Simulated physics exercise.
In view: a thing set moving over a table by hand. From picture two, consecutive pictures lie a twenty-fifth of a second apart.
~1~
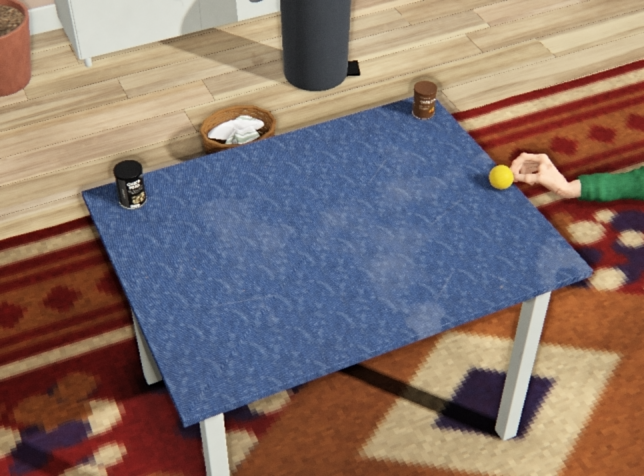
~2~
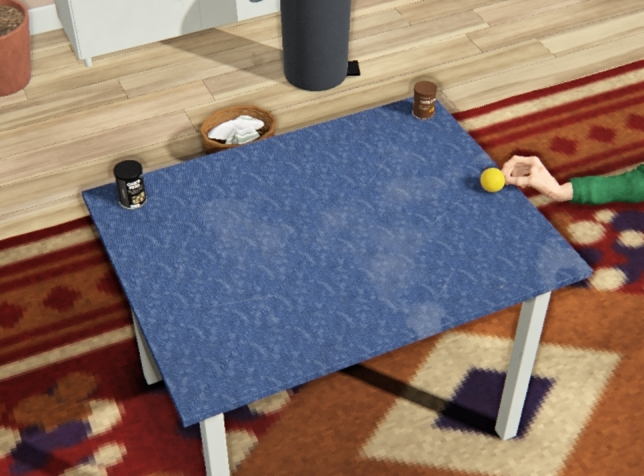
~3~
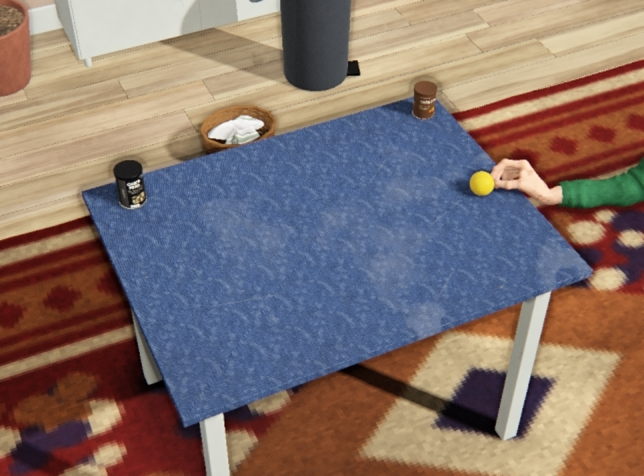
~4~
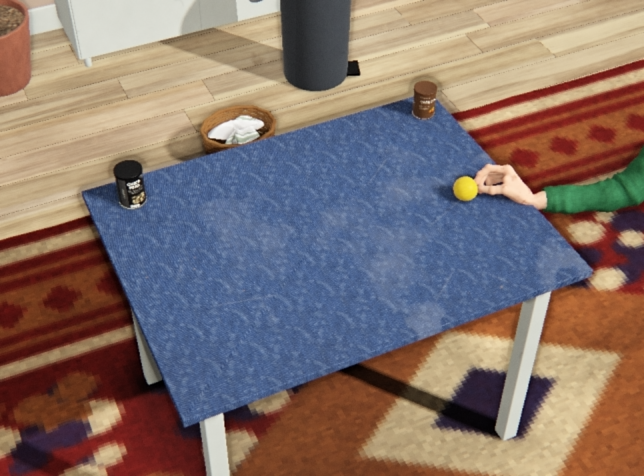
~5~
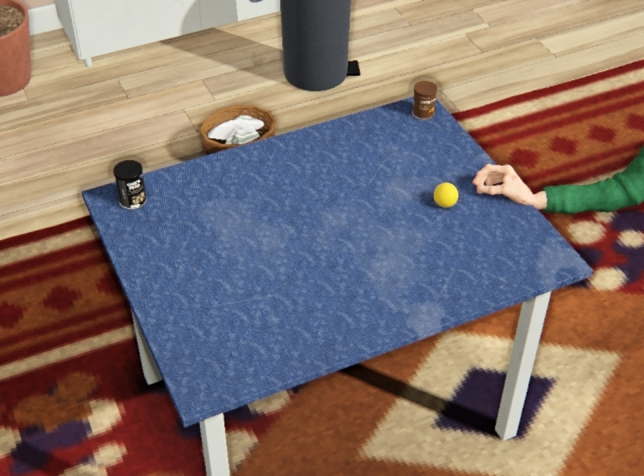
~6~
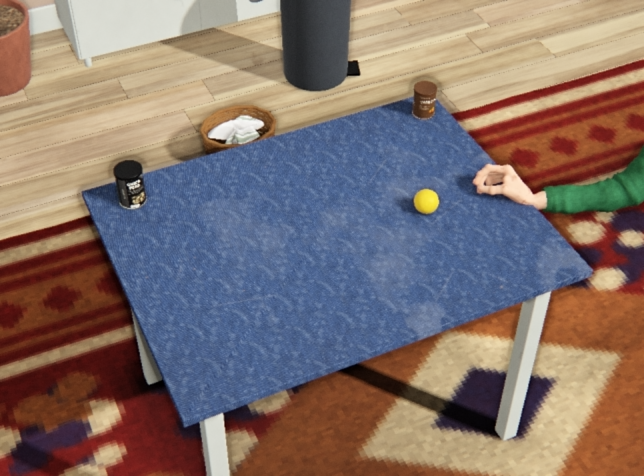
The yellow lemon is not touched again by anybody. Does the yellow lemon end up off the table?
It is going to finish off the table.
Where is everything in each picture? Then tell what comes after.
In the first frame, under the hand; yellow lemon (501, 177).
In the second frame, under the hand; yellow lemon (493, 180).
In the third frame, under the hand; yellow lemon (482, 183).
In the fourth frame, yellow lemon (465, 189).
In the fifth frame, yellow lemon (446, 195) displaced about its own width.
In the sixth frame, yellow lemon (427, 201) displaced well along.
Then, 0.40 s past the last view, yellow lemon displaced well along near (229, 265).
Then, 0.80 s past the last view, yellow lemon now off the table.
Finally, off the table, yellow lemon.
